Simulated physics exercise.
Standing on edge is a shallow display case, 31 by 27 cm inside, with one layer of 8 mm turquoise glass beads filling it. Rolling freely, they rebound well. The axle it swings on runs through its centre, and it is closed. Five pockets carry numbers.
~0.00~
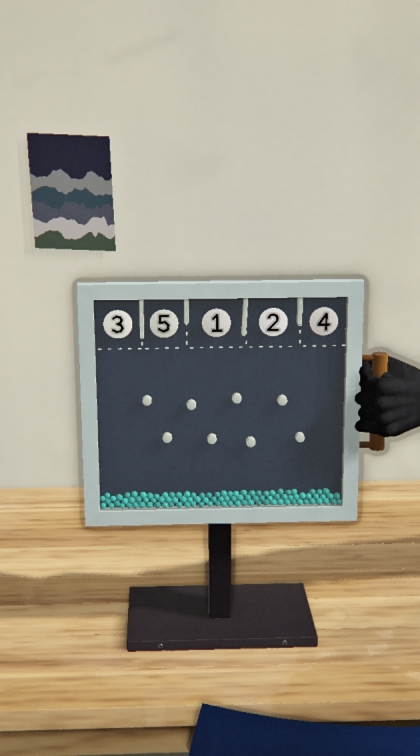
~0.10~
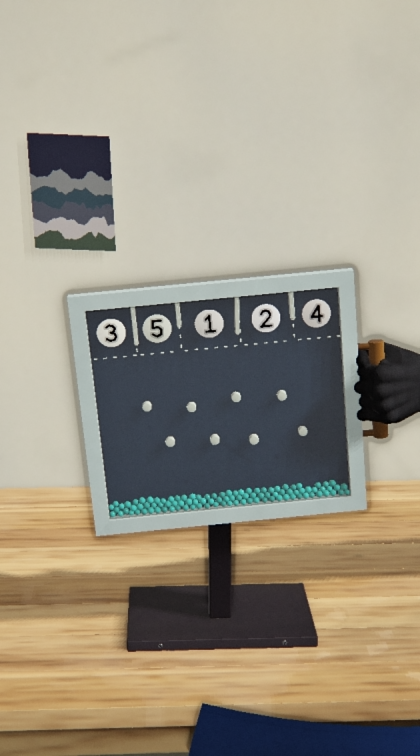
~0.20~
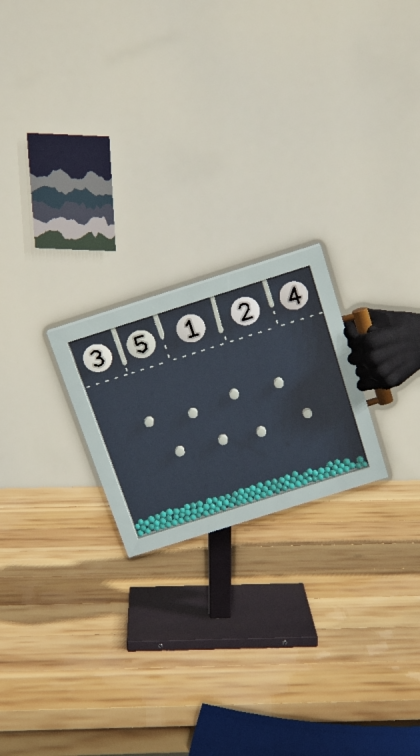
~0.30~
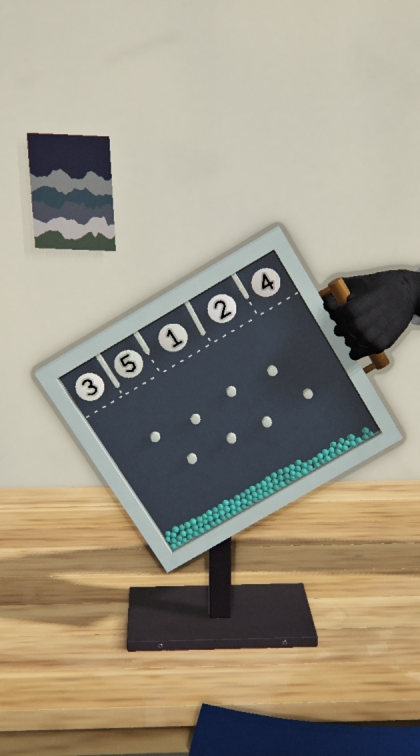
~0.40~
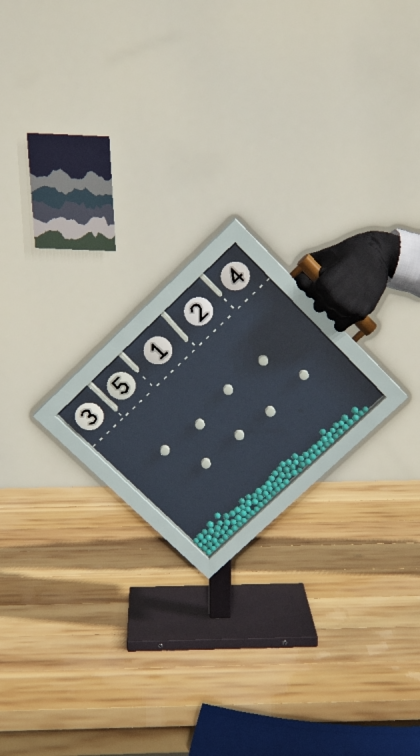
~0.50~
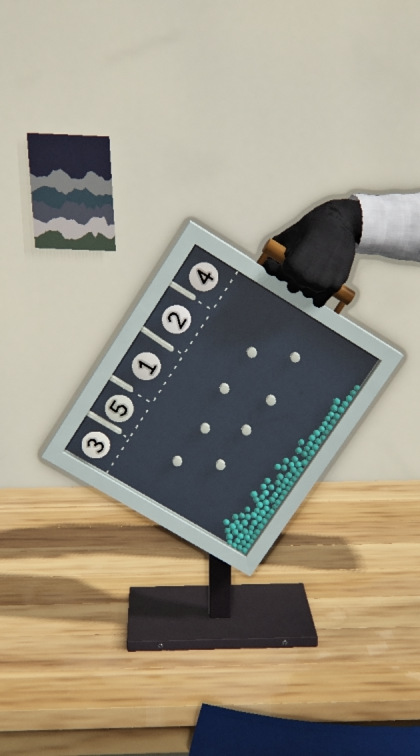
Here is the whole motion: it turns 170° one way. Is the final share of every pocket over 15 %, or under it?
Final shares - pocket 1: Under; pocket 2: Under; pocket 3: Over; pocket 4: Under; pocket 5: Over.
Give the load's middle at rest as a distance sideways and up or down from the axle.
Offset approx. 10 cm right, 12 cm below.
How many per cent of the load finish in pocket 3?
Roughly 55 percent.
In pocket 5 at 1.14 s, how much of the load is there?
0 %.
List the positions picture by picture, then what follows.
In the first picture, level; about 100 beads; load centre (220, 499); top bead (134, 494); no. 1 (216, 323), no. 2 (273, 322), no. 3 (118, 324), no. 4 (324, 321), no. 5 (164, 324).
In the second picture, turned 5° anticlockwise; load centre (226, 499); top bead (332, 483); 8 fixed pegs, one at (170, 442).
In the third picture, turned 17° anticlockwise; load centre (243, 497); top bead (360, 460); wall ends (125, 362), (162, 336), (221, 330), (272, 305).
In the fourth picture, turned 31° anticlockwise; load centre (258, 493); top bead (366, 431).
In the fifth picture, turned 44° anticlockwise; load centre (269, 489); top bead (365, 410).
In the sixth picture, turned 57° anticlockwise; load centre (280, 485); top bead (357, 388); no. 1 (146, 366), no. 2 (176, 319), no. 3 (96, 445), no. 4 (204, 277), no. 5 (119, 408).
After 0.82 s, it stands 100° anticlockwise; nothing in the marked areas.
After 1.14 s, it stands 142° anticlockwise; no. 3, 50 %.
After 1.42 s, it stands 170° anticlockwise; no. 3, 55 %, no. 5, 15 %.
At rest by 2.7 s, it stands 170° anticlockwise; no. 1, 0 %, no. 2, 0 %, no. 3, 55 %, no. 4, 0 %, no. 5, 20 %, elsewhere 20 %.
